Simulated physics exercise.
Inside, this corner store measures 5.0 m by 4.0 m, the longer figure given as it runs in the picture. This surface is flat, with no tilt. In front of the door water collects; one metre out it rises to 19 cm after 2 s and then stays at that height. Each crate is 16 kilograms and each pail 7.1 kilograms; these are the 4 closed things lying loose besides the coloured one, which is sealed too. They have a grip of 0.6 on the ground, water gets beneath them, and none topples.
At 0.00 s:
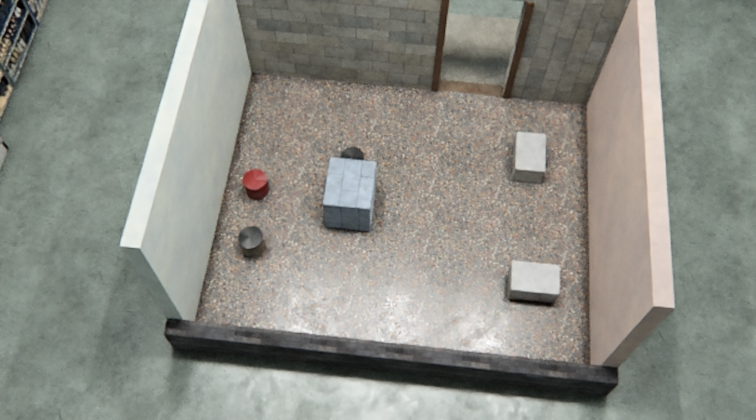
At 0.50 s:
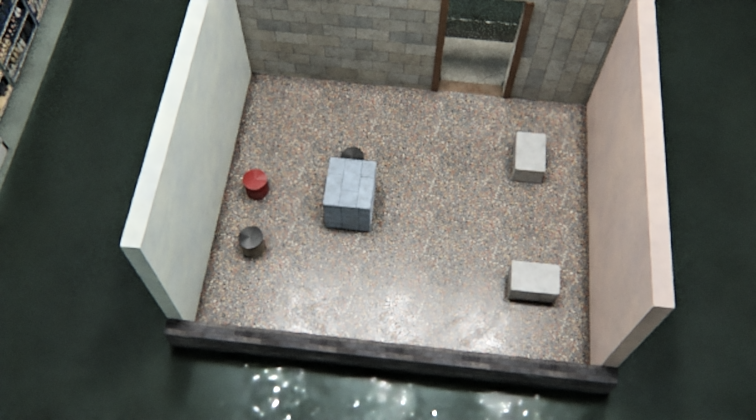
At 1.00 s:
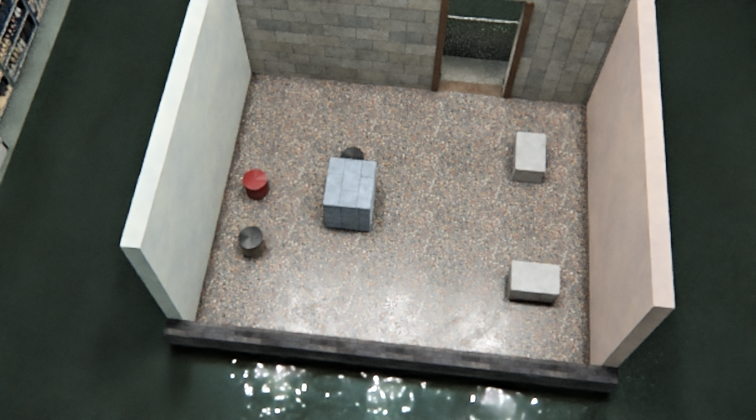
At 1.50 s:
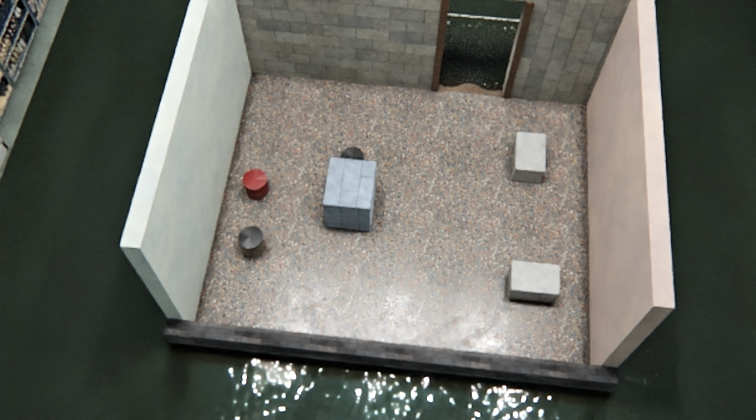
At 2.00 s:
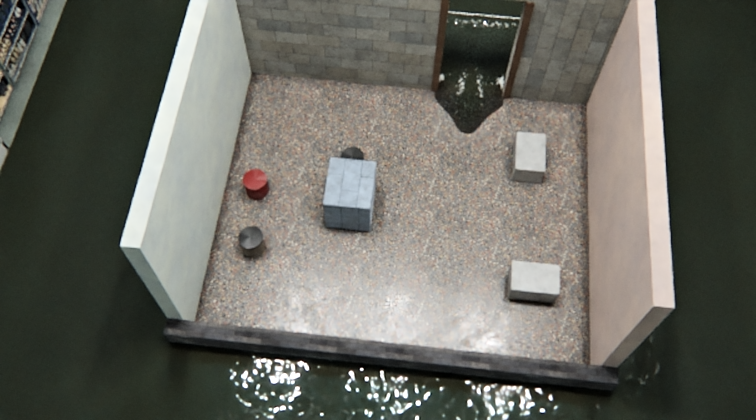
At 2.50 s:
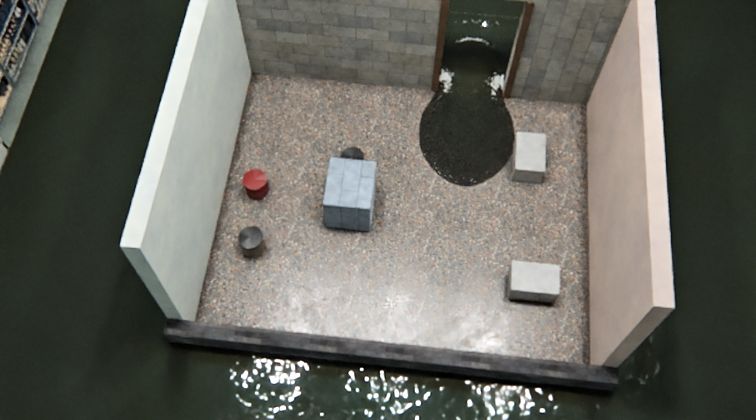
The clip shows a small walled room with a red pail, a dark round object and pale blocks as dark water surrounds it outside, then enters through the doorway and spreads across the floor, while the objects stay still.
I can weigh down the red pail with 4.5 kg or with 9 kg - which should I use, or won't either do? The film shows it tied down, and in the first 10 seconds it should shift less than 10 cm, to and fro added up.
Go with the lighter one.
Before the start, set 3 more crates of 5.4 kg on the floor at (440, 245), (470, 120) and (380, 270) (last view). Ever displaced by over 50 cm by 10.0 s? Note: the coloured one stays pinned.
Order as asked: Goes beyond / goes beyond / goes beyond.
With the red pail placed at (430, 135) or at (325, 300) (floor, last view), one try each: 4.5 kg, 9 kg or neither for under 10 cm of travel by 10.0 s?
Note, in order: None OK; heavier only OK.
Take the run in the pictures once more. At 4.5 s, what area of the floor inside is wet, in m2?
Flooded: Near 11.5 m2.
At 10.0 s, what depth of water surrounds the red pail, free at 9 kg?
Close to 4 cm deep.
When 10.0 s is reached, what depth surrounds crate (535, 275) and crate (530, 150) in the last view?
Depths: Near 7 cm, then near 7 cm.
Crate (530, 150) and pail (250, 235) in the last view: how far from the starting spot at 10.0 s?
5 cm, 0 cm.
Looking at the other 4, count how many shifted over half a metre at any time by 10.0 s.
0.
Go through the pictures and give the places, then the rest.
In the first frame, the red pail at (255, 179) rests on the ground; 0.0 m2 under water; 0 of 5 have shifted.
In the second frame, the red pail at (255, 179) rests on the ground; water covers 0.0 m2; 0 of 5 have shifted.
In the third frame, the red pail at (255, 179) rests on the ground; 0.0 m2 under water; 0 of 5 have shifted.
In the fourth frame, the red pail at (255, 179) rests on the ground; water covers 0.0 m2; 0 of 5 have shifted.
In the fifth frame, the red pail at (255, 179), on the bottom; 0.4 m2 under water; 0 of 5 have shifted.
In the sixth frame, the red pail at (255, 179), on the bottom; 1.6 m2 under water; 0 of 5 have shifted.
After 3.5 s the red pail would be 0 cm from its start with 4.5 kg and 0 cm from its start with 9 kg; 0 cm of water round it then.
After 4.5 s the red pail would be 0 cm from its start with 4.5 kg and 0 cm from its start with 9 kg; 0 cm of water round it then.
After 7.0 s the red pail would be 0 cm from its start with 4.5 kg and 0 cm from its start with 9 kg; 1 cm of water round it then.
After 10.0 s the red pail would be 0 cm from its start with 4.5 kg and 0 cm from its start with 9 kg; 4 cm of water round it then.
